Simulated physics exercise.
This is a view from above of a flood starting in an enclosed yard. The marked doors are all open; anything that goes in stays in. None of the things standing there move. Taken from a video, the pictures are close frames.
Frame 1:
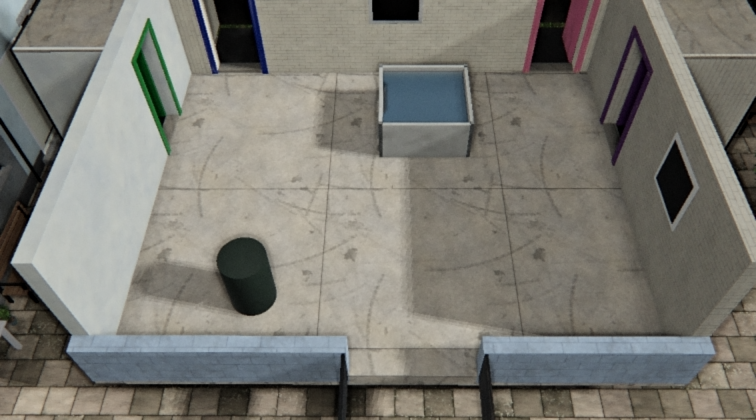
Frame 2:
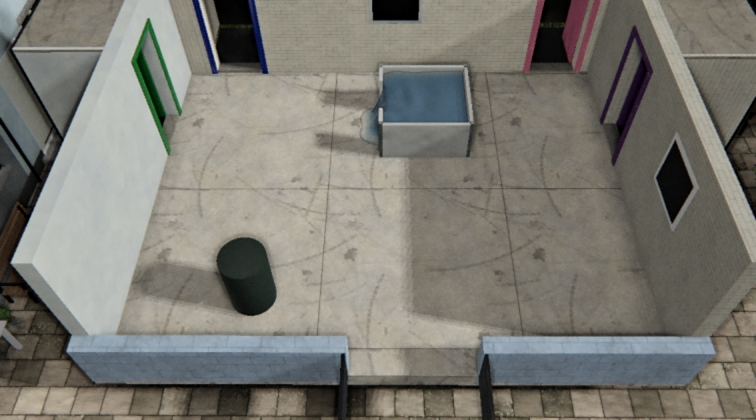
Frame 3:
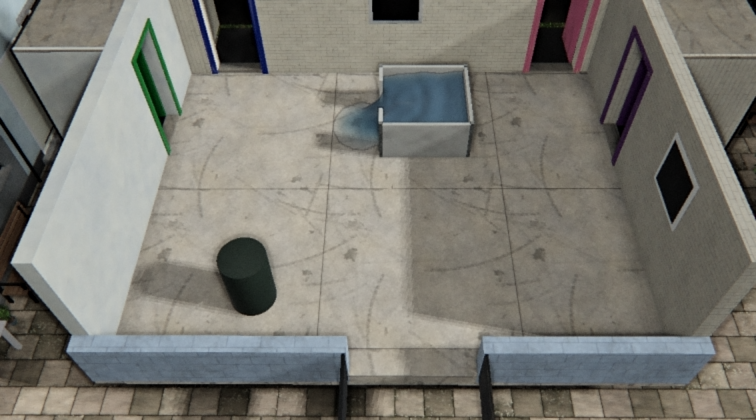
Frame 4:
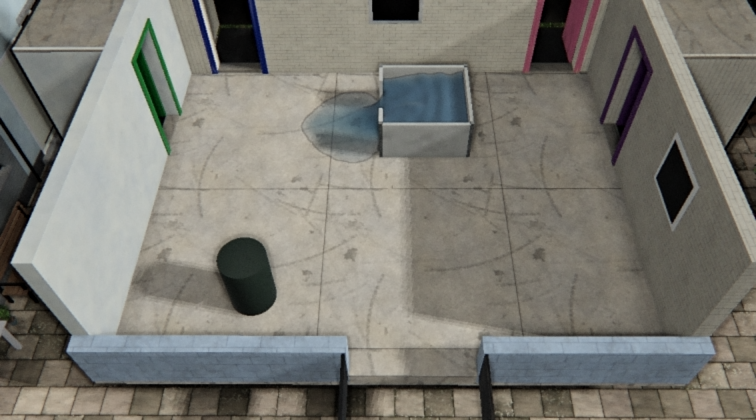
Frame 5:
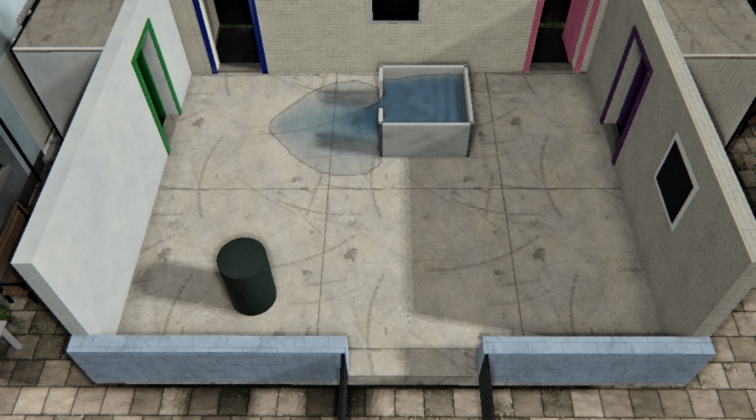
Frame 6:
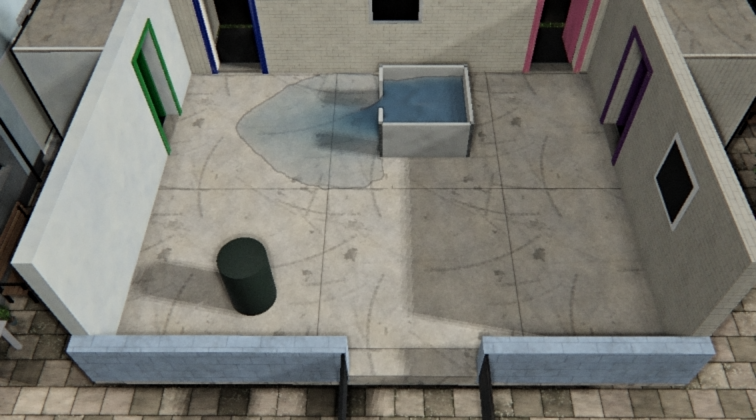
Water pours from a gap in the tank's left side and spreads leftward across the yard floor.
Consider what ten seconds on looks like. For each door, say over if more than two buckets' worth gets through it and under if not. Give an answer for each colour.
Purple door: Little enough water. Green door: Too much water. Blue door: Too much water. Pink door: Little enough water.
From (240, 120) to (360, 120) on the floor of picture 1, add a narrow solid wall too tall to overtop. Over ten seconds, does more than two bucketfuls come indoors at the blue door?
My guess is that the blue one stays within limits.
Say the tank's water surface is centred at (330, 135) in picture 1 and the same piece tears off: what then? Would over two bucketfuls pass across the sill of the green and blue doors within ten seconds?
The green door overshoots the limit, while the blue door falls short.
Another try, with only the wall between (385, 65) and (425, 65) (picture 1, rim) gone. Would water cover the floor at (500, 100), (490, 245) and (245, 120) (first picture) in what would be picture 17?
Taking the points in order: Swamped, unwetted and swamped.
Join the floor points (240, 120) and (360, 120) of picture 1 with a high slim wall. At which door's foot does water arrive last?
Last comes the purple one.
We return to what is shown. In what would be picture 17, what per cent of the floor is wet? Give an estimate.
My estimate is near 30 per cent.
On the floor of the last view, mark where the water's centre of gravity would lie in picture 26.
Close to (305, 144), I reckon.
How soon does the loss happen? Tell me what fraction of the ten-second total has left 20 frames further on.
Around 55 % of the total, roughly.
A moment on, water covers 25 % of the floor; the purple door not reached, the green door under two buckets in, the blue door wet at the sill, nothing in, the pink door not reached.
Next, water covers 30 % of the floor; the purple door not reached, the green door over two buckets in, the blue door under two buckets in, the pink door not reached.
Then, water covers 35 % of the floor; the purple door not reached, the green door far over two buckets in, the blue door under two buckets in, the pink door not reached.
Later, water covers 40 % of the floor; the purple door not reached, the green door far over two buckets in, the blue door over two buckets in, the pink door not reached.
In the end, water covers 70 % of the floor; the purple door not reached, the green door far over two buckets in, the blue door over two buckets in, the pink door not reached.
